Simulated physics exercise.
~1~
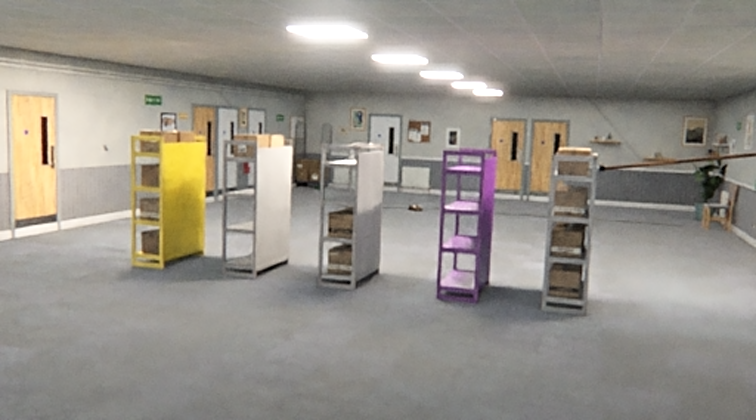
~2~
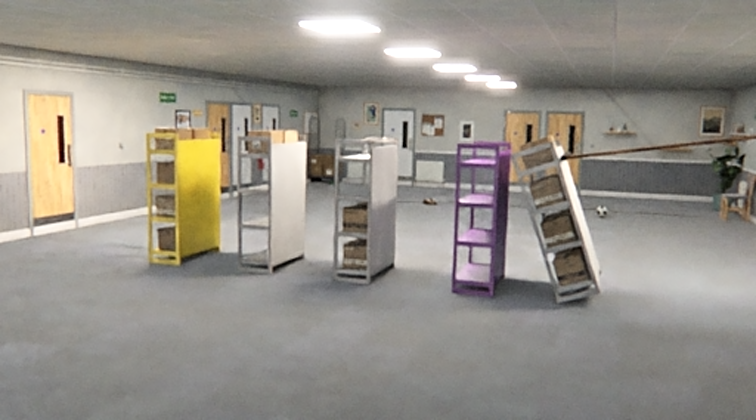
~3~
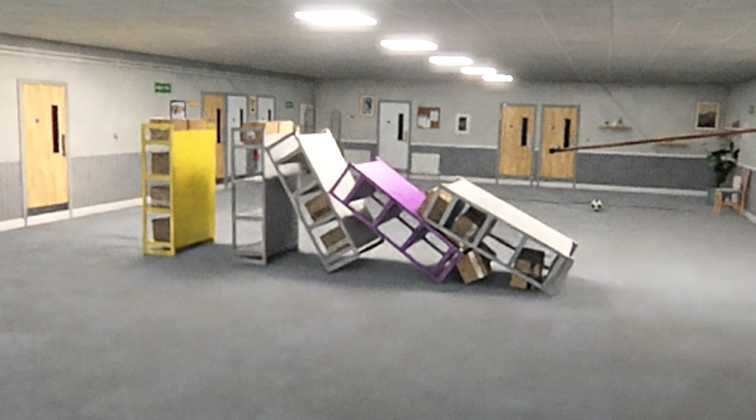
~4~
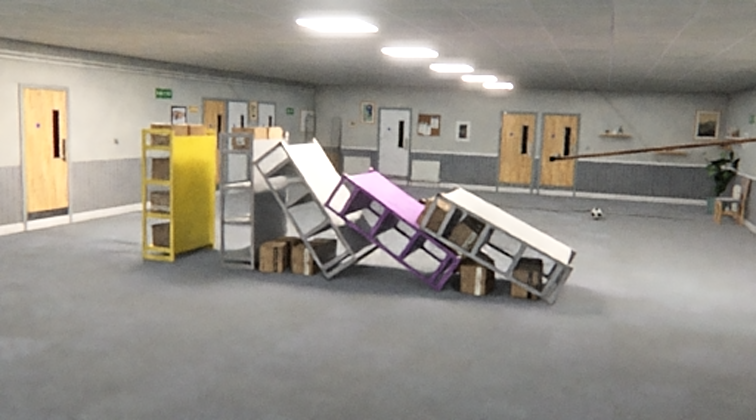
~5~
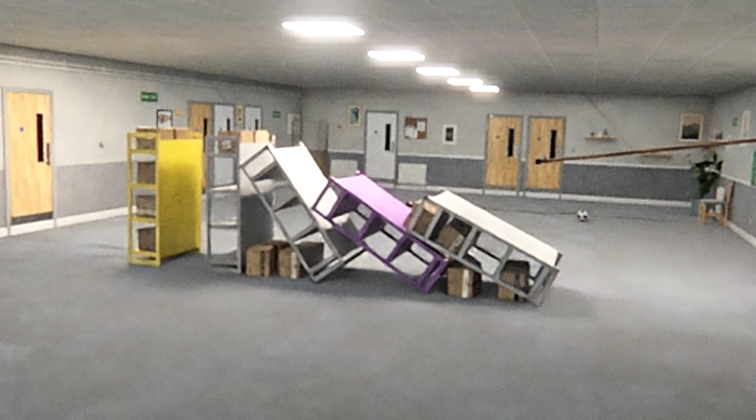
A long pole reaches in from the right of a wide grey-floored room with wooden doors, seen from across the floor by a slightly swaying camera, toward a row of five shelving racks, yellow at the left, purple second from the right, the others pale grey. The rightmost rack, stacked with brown boxes, tips left toward the purple one. The purple rack goes over in turn and leans into the middle rack, which tilts against its pale neighbour. Boxes spill onto the floor. The three racks come to rest slanted together, while the pale rack and the yellow one stay standing.
